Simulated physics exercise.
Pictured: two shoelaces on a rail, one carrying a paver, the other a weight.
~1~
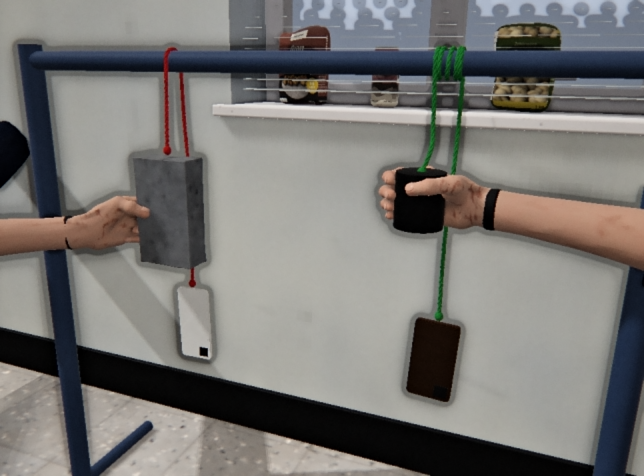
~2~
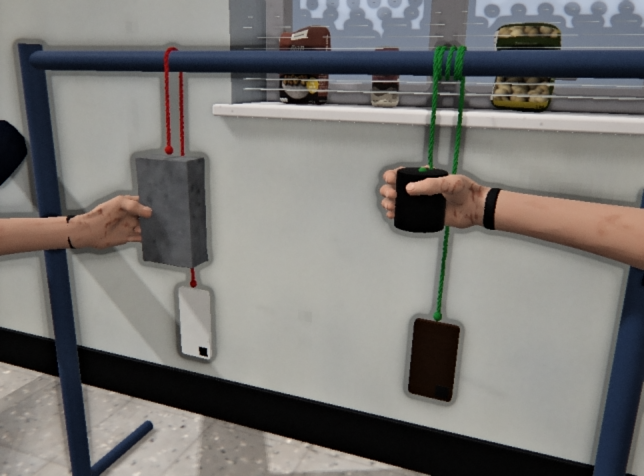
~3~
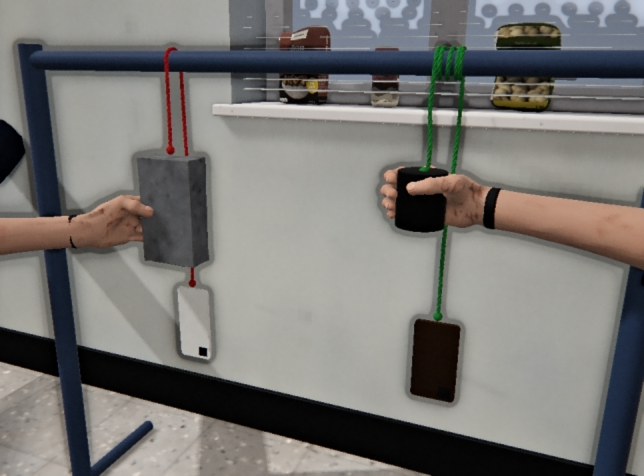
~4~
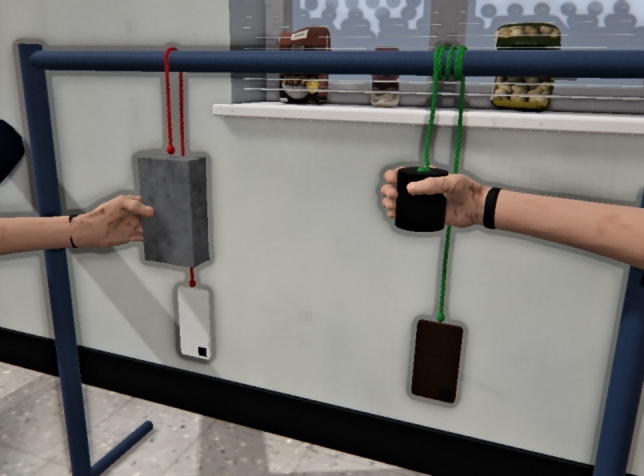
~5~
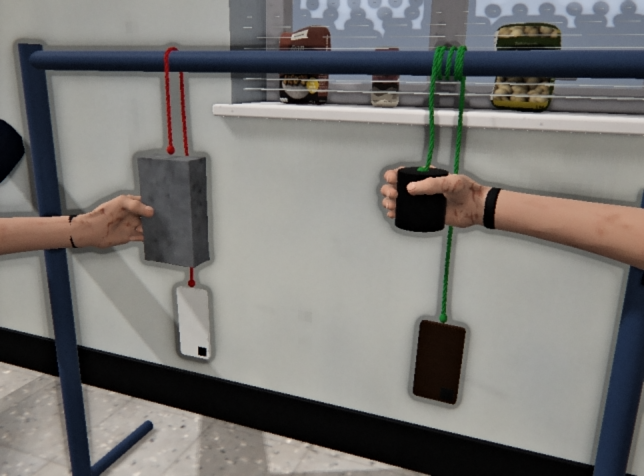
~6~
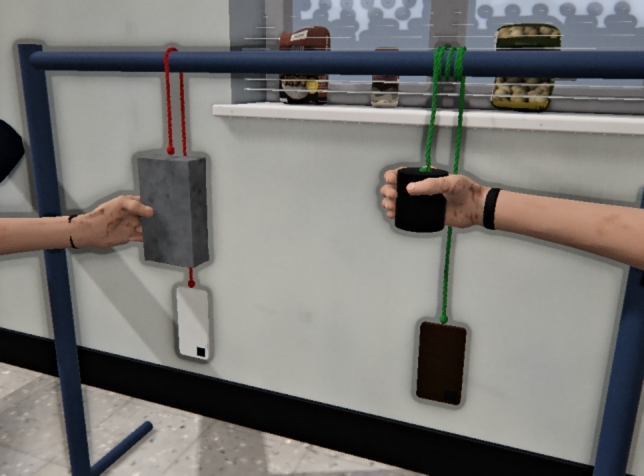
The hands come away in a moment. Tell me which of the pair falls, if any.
Outcome: The paver falls away, the weight stays suspended.
Then, 0.34 s on from there, paver dropping near (179, 291); weight off the floor near (426, 219).
Then, 0.64 s on from there, paver on the floor; weight off the floor near (434, 213).
Then, 0.94 s on from there, paver on the floor; weight off the floor near (429, 214).
In the end, paver on the floor; weight off the floor near (430, 216). The paver drops and the weight keeps its height.
